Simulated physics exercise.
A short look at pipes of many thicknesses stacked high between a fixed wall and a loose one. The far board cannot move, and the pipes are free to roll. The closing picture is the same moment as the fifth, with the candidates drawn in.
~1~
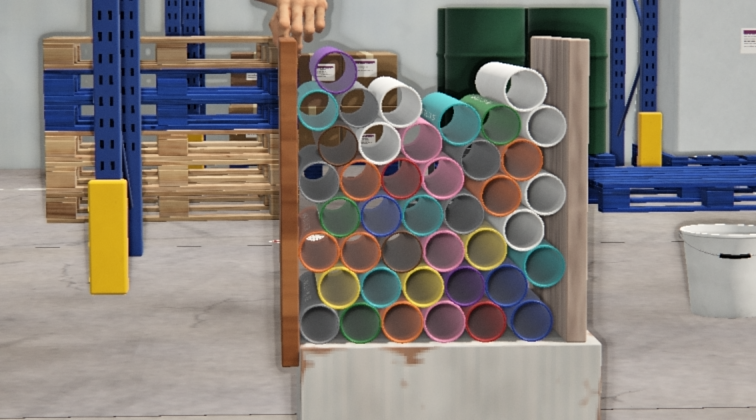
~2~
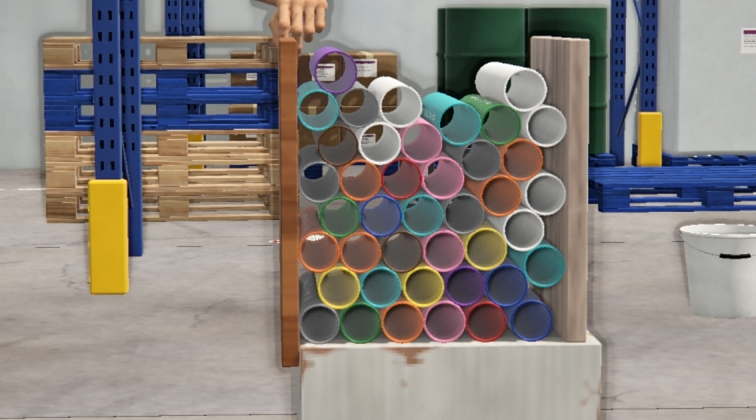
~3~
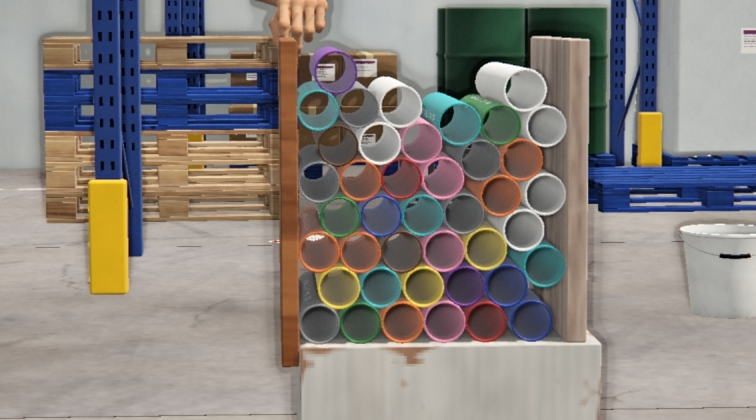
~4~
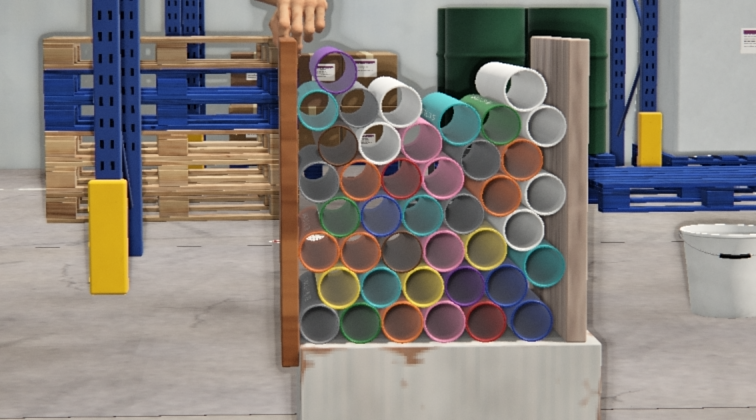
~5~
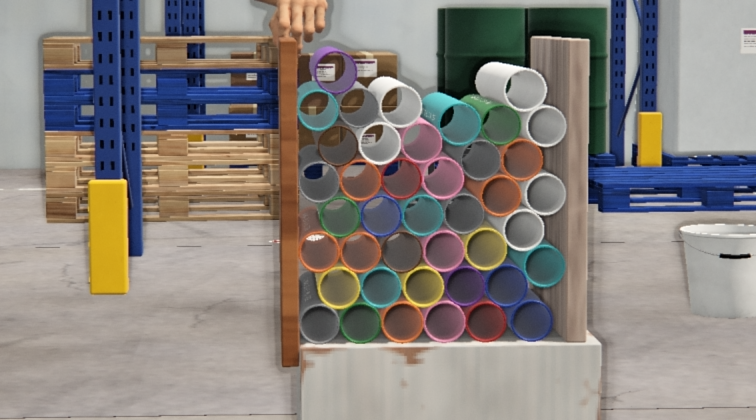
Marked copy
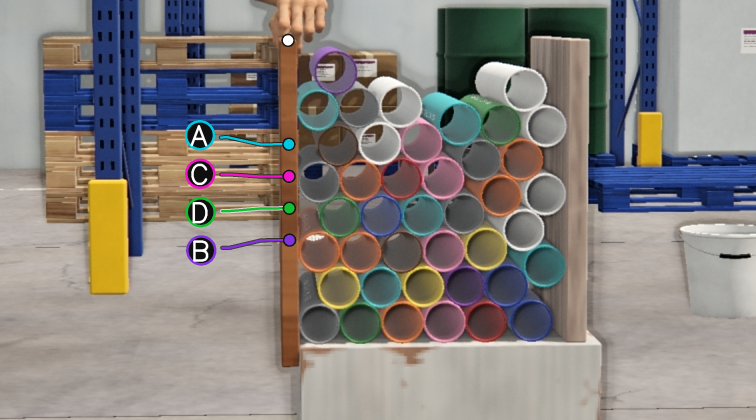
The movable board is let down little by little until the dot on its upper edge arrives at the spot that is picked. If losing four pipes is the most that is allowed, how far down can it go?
Slide it to D.
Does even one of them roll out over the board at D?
At D: Yes.
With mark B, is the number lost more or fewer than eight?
Fewer than eight.
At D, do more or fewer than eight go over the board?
It loses fewer than eight.
On the marked copy, A at (289, 144); B at (290, 240); C at (289, 177); D at (290, 208); the white dot at (288, 40).
Following D. Soon after the start, top of the board (297, 113).
Later, top of the board (298, 194).
In the end, top of the board (298, 208), two out over the board.
As for the rest, A none out over the board; B five out over the board; C two out over the board.
